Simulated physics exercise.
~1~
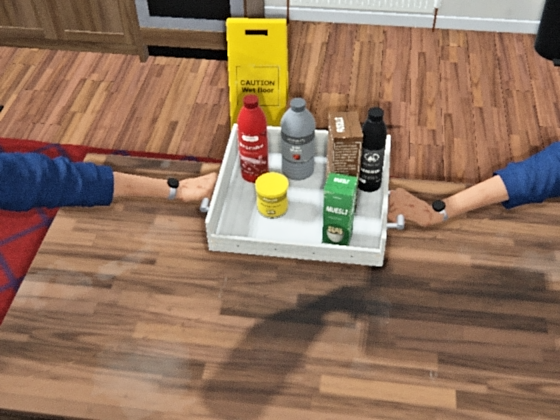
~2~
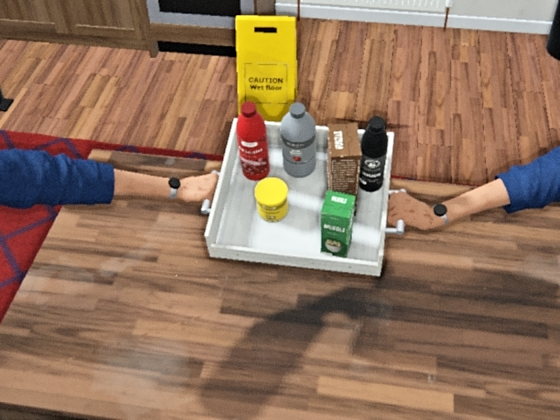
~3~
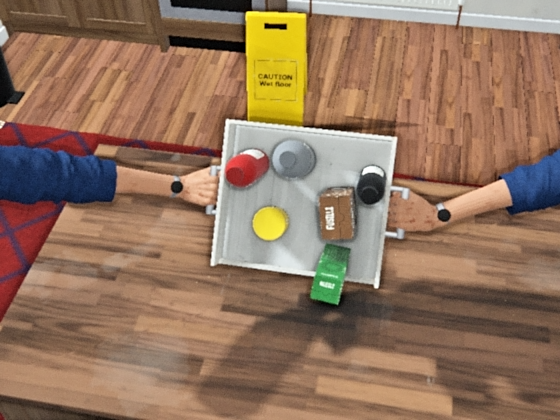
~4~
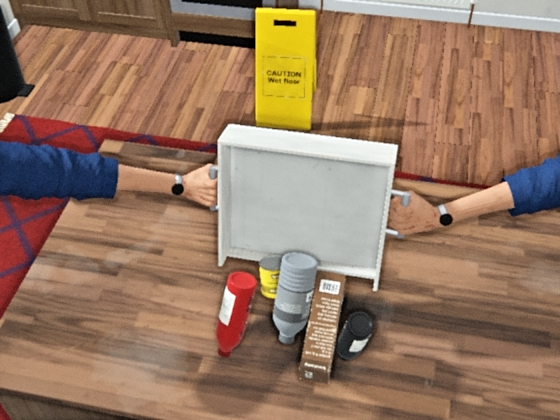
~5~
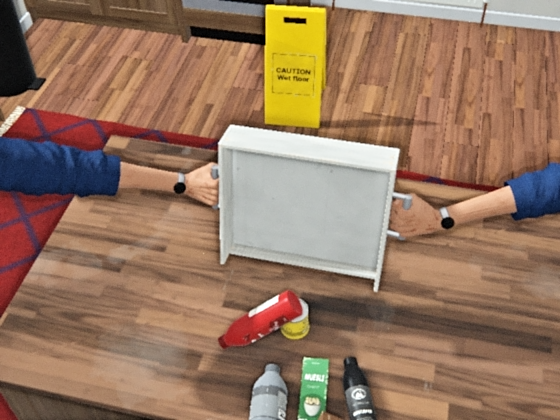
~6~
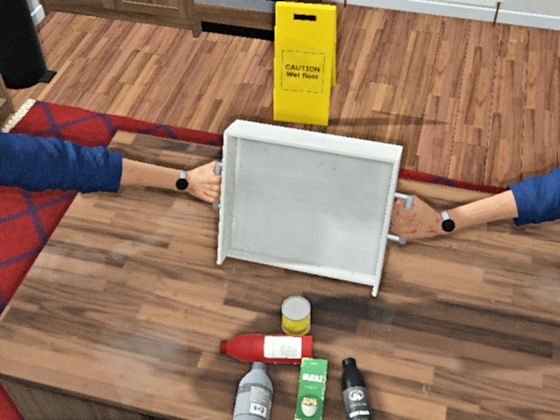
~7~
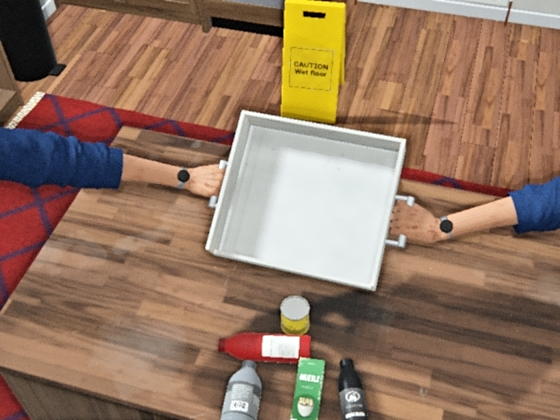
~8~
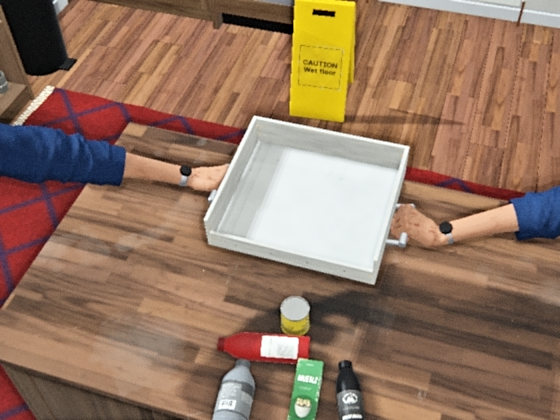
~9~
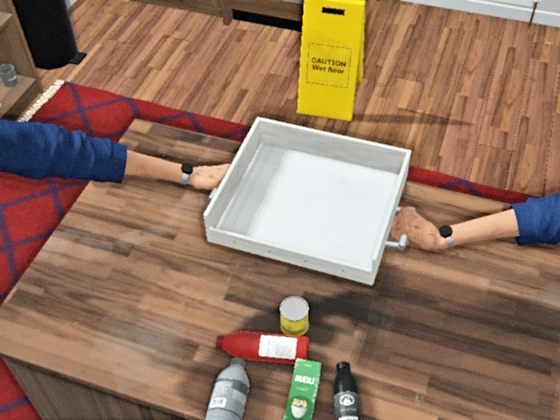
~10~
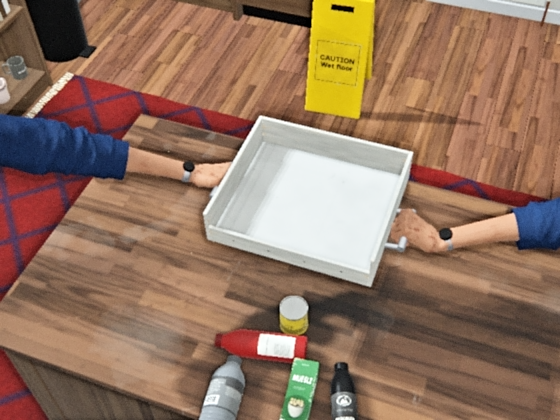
Above a wooden table, two hands tipping a white tray toward the viewer, spilling bottles, cartons and a tin, then levelling it empty.
